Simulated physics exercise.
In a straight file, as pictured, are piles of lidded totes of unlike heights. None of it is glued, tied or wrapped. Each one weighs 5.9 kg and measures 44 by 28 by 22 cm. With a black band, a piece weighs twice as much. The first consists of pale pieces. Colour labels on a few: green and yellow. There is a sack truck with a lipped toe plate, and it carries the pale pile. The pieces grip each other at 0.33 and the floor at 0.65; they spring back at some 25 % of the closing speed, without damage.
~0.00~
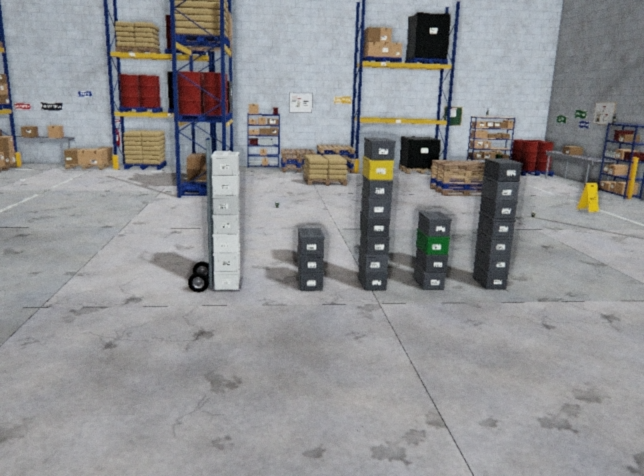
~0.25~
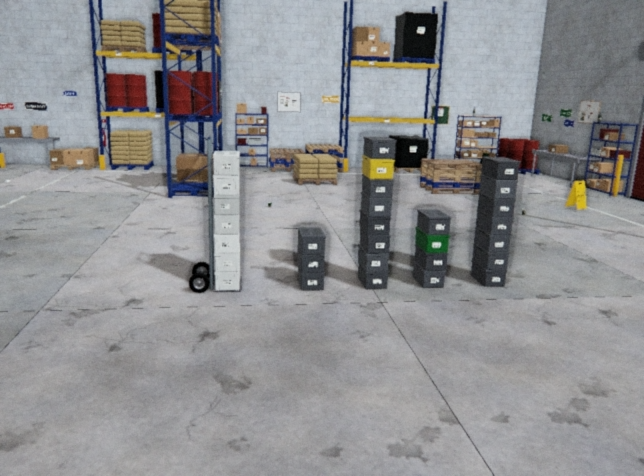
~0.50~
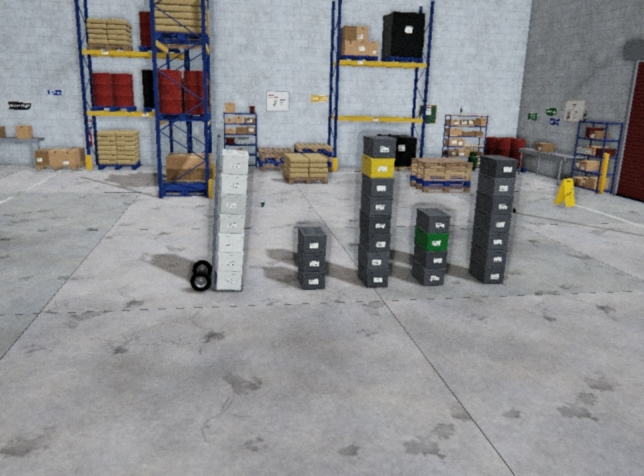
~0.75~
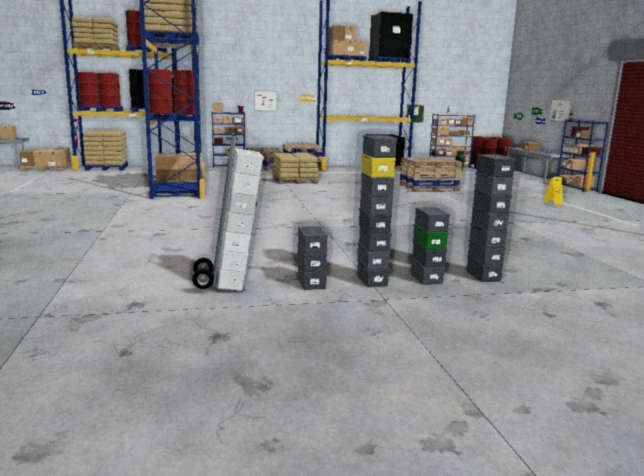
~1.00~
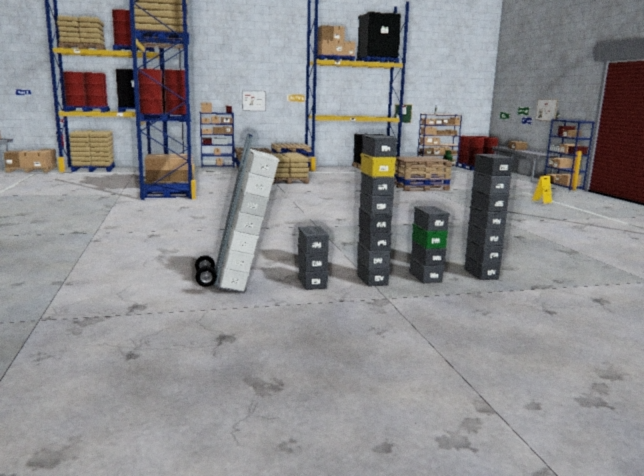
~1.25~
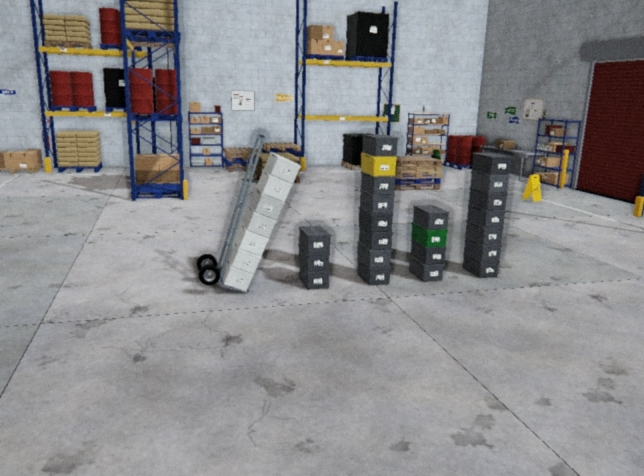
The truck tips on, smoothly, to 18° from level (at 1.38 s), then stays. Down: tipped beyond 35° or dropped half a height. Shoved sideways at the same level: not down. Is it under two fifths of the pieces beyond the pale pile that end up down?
Yes, it is fewer than two fifths.
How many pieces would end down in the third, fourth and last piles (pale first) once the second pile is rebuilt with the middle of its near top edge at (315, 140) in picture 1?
You'd get third 8, fourth 4 and last 7.
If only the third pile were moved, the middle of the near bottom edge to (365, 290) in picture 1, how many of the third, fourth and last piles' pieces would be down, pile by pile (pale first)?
You'd end with the third pile at 0, the fourth at 0 and the last at 0 down.
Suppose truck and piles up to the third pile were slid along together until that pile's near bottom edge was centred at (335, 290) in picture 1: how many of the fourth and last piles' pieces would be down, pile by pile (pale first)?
Pile by pile, fourth 0 and last 0.
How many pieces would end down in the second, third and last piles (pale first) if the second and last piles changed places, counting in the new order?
Then second 7, third 8, last 2.
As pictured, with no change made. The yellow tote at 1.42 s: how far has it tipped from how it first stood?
Tilt: Approx. 0°.
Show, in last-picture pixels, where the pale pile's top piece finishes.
The top pale piece ends up roughly at (348, 273).
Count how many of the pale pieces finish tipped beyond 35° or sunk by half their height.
Tally of pale pieces: 7.
Around 1.42 s, 2 of the pale pile down; none of the 22 other totes down.
Around 1.68 s, 7 of the pale pile down; none of the 22 other totes down, 1 disturbed.
Around 2.20 s, 7 of the pale pile down; none of the 22 other totes down, 8 disturbed; yellow tote displaced 23 mm.
Finally (2.9 s), 7 of the pale pile down; none of the 22 other totes down, 8 disturbed; yellow tote displaced 29 mm; green tote unmoved. That is 0 per cent. Seen by the last camera, middles, yellow tote near (380, 164), green tote near (429, 234).
